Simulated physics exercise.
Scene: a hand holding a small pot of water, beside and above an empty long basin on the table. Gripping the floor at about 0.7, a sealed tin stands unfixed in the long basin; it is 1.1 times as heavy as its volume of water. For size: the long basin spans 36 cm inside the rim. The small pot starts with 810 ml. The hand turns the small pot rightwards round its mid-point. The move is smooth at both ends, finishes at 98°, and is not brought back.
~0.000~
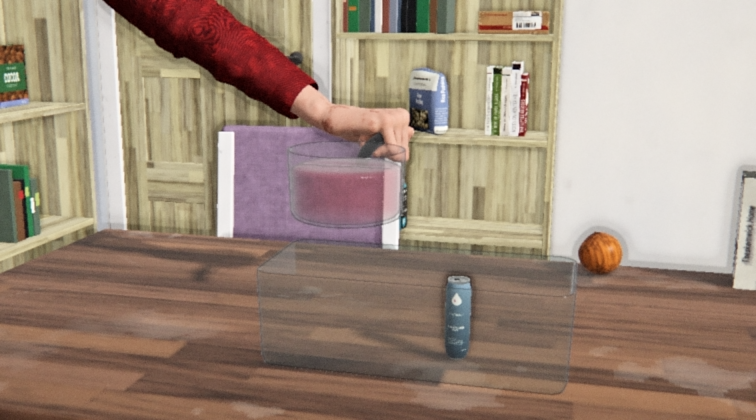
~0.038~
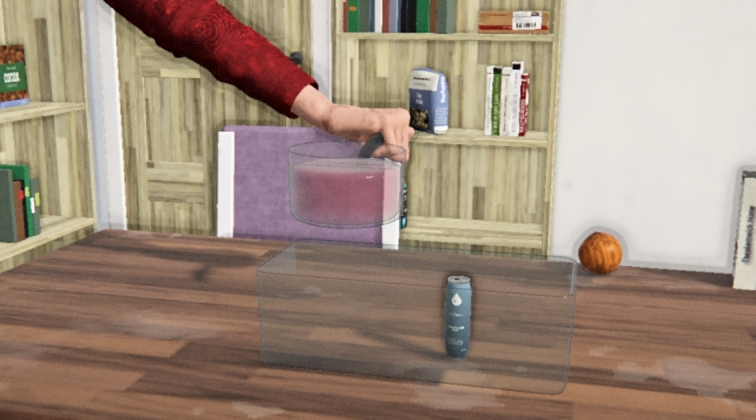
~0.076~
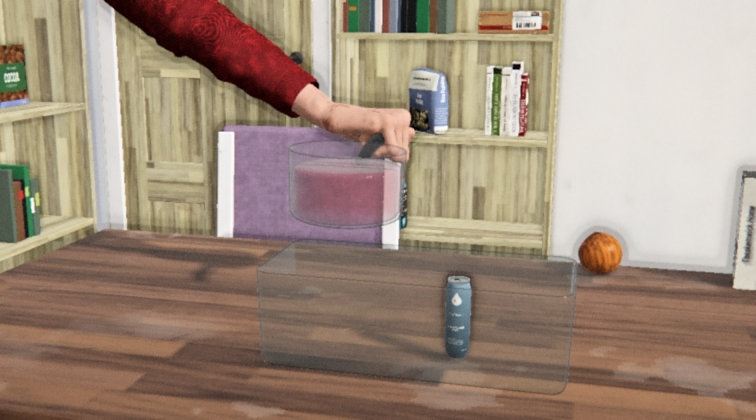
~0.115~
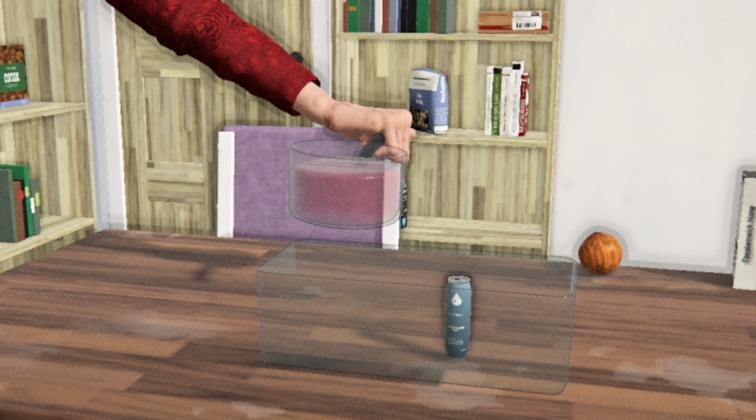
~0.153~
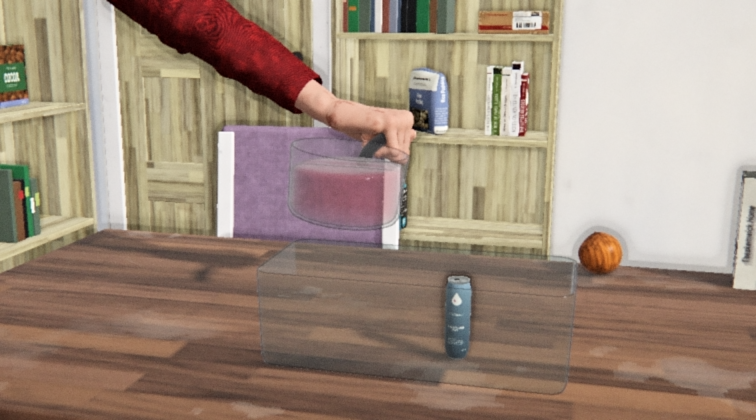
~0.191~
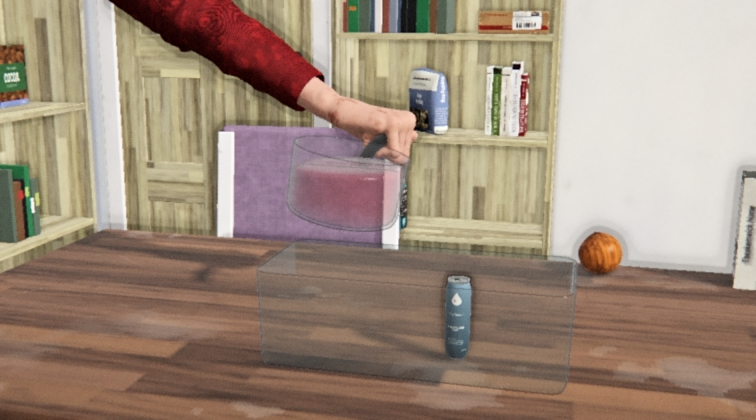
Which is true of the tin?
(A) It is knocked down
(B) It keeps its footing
It is knocked down.
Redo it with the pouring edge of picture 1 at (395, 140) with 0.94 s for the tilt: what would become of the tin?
Then it tips over.
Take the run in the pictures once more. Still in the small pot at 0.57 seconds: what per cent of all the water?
Roughly 72 percent.
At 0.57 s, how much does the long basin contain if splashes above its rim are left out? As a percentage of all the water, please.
7 %, roughly.
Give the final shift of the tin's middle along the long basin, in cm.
About 6.0 cm.
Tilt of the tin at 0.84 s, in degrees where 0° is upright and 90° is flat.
It sits at roughly 5°.
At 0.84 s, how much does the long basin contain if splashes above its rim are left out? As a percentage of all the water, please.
Reading: Approx. 74 %.
By 0.57 s the tilt is 64° and 71 per cent is still to pour; the tin stands where it began.
By 0.84 s the tilt is 95° and 18 per cent is still to pour; the tin leans 5°.
By 1.13 s the tilt is 98° and 3 per cent is still to pour; the tin lies on its side.
By 1.44 s the tilt is 98° and 0 per cent is still to pour; the tin lies on its side.
At rest the tin lies on its side.
